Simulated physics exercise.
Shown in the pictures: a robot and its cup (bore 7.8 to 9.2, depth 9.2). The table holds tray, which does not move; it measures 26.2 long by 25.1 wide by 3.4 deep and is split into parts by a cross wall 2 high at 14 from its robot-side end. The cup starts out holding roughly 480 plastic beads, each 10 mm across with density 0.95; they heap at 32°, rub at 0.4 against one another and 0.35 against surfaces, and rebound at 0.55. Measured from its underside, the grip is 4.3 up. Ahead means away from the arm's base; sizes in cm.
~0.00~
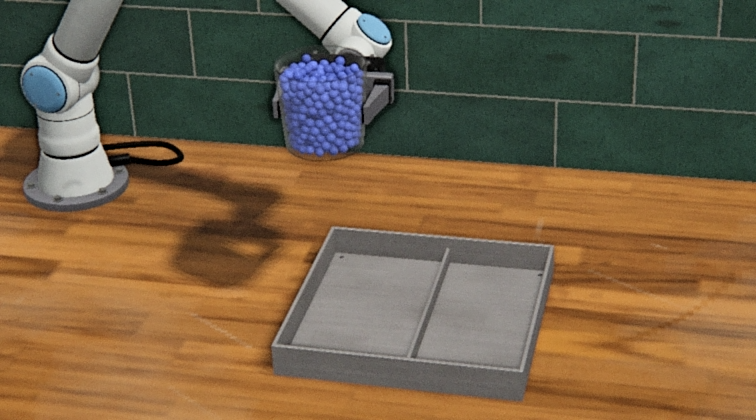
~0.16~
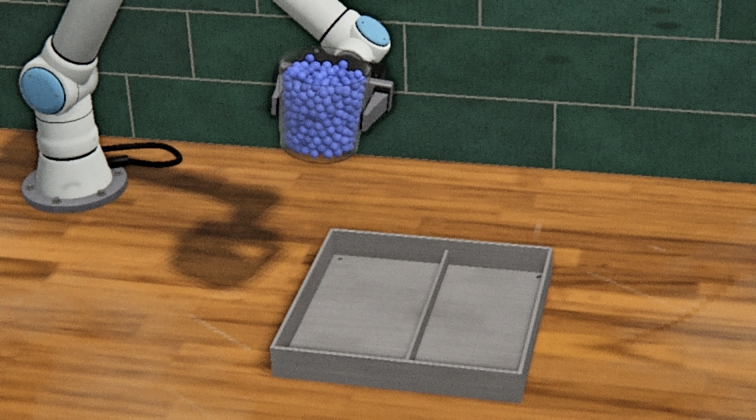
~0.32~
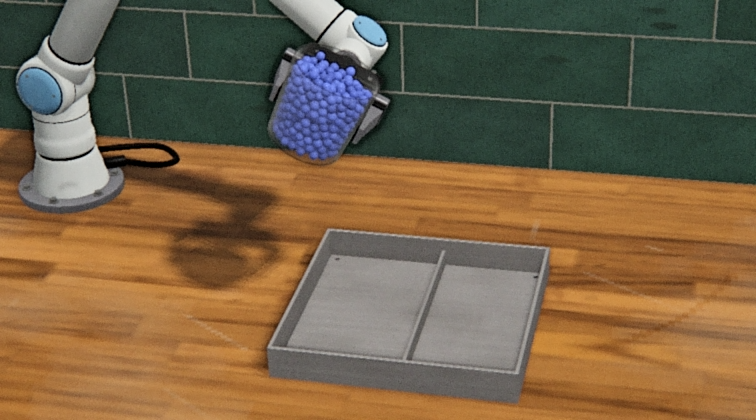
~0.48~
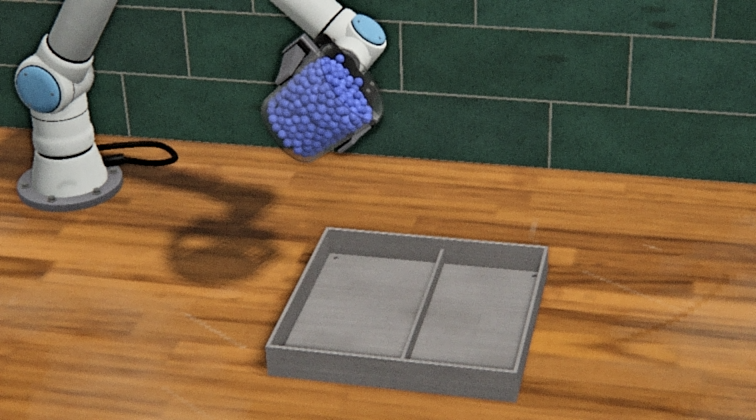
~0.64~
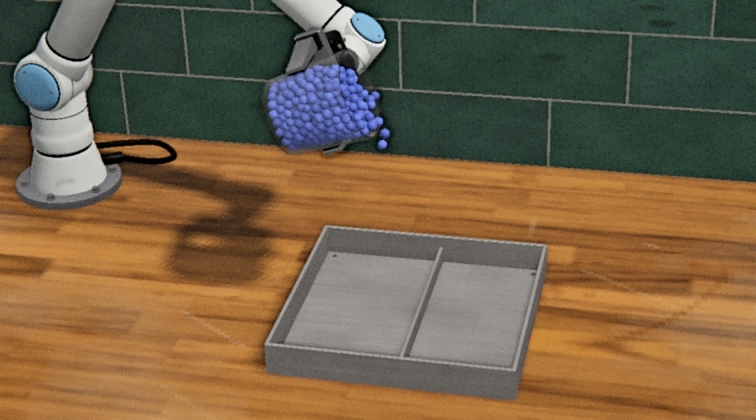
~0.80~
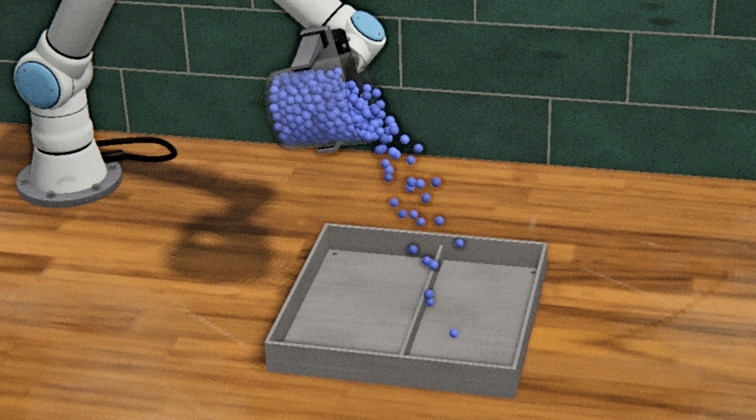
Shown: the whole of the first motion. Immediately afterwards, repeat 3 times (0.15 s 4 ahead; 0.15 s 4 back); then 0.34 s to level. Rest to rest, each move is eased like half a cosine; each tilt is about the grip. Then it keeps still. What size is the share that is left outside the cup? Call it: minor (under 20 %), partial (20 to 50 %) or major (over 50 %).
My call is major.
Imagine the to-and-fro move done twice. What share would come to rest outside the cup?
About 65 per cent in that case.
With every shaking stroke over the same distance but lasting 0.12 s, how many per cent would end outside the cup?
It would be some 80 %.
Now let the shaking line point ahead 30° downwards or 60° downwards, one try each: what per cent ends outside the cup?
Result: Approx. 55 % and 35 %, one try each.
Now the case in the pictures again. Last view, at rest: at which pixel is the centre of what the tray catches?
In the final picture, somewhere near (466, 315).
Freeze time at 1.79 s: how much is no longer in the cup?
70 %.
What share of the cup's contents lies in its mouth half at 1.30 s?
Estimate: Around 60 %.
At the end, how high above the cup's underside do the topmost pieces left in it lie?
About 5.0 cm.
By 1.30 s, tilted 76° forward, highest piece 27 above the table; 255 in the cup, 157 in the far-side part, 38 in the robot-side part, 7 on the table or floor, 19 in flight or on a rim.
By 1.79 s, tilted 63° forward, highest piece 26 above the table; 238 in the far-side part, 132 in the cup, 70 in the robot-side part, 14 on the table or floor, 22 in flight or on a rim.
By 2.24 s, level, highest piece 26 above the table; 244 in the far-side part, 132 in the cup, 85 in the robot-side part, 15 on the table or floor.
By 3.29 s, level, highest piece 26 above the table; 244 in the far-side part, 132 in the cup, 85 in the robot-side part, 15 on the table or floor.
Final count, 244 in the far-side part, 132 in the cup, 85 in the robot-side part, 15 on the table or floor. That is 72 % outside the cup.
